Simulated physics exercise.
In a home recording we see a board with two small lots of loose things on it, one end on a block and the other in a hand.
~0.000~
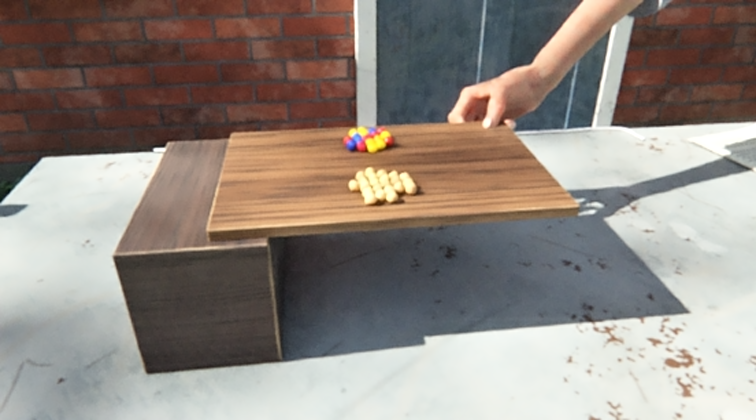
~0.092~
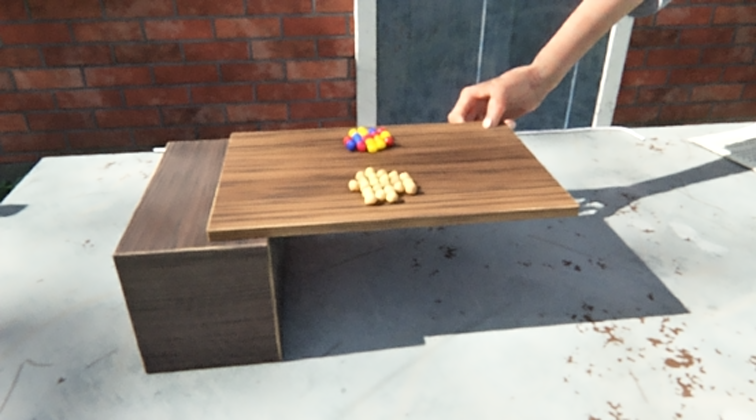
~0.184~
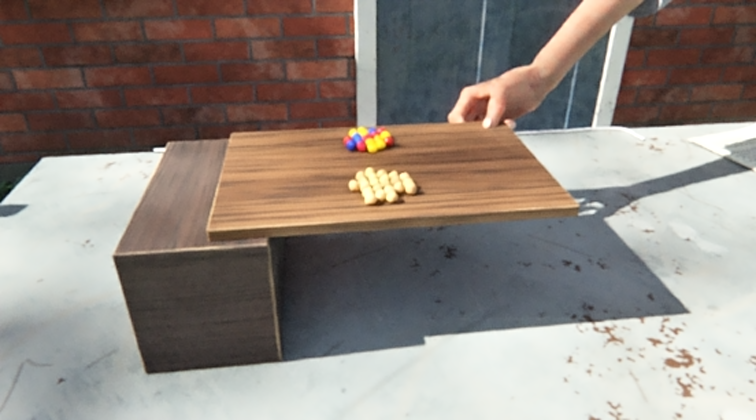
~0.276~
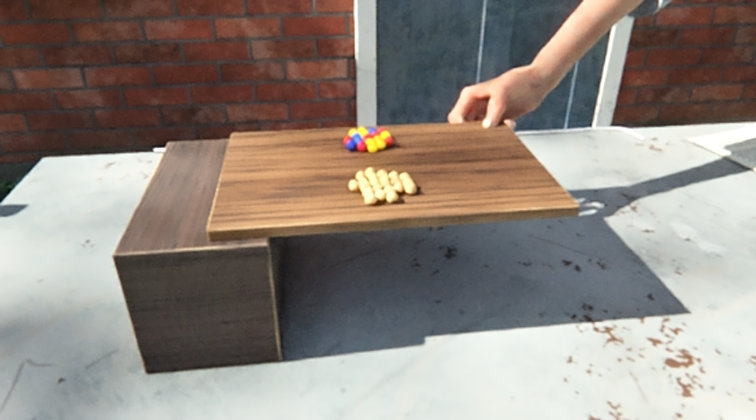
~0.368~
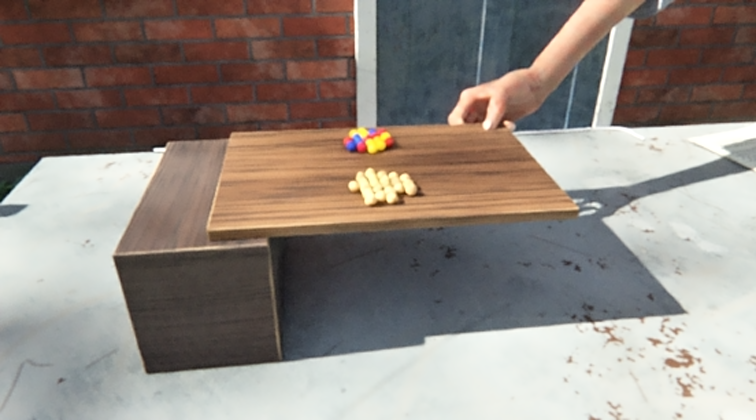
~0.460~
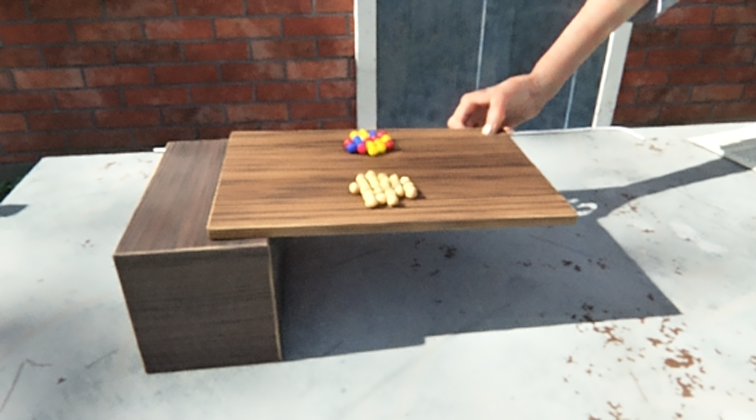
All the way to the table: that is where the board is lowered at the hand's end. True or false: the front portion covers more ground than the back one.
False.
Around 0.75 s, board sloping at 11°; front portion all still on the board; back portion all still on the board.
Around 1.12 s, board sloping at 23°; front portion all still on the board; back portion most still on the board.
Around 1.51 s, board resting at 29°; front portion mostly at the foot of the board; back portion mostly up to a board's length out.
Finally (3.4 s), board resting at 29°; front portion mostly less than half a board's length out; back portion mostly more than two board lengths out, about a quarter gone off the table; the back portion has gone farther.
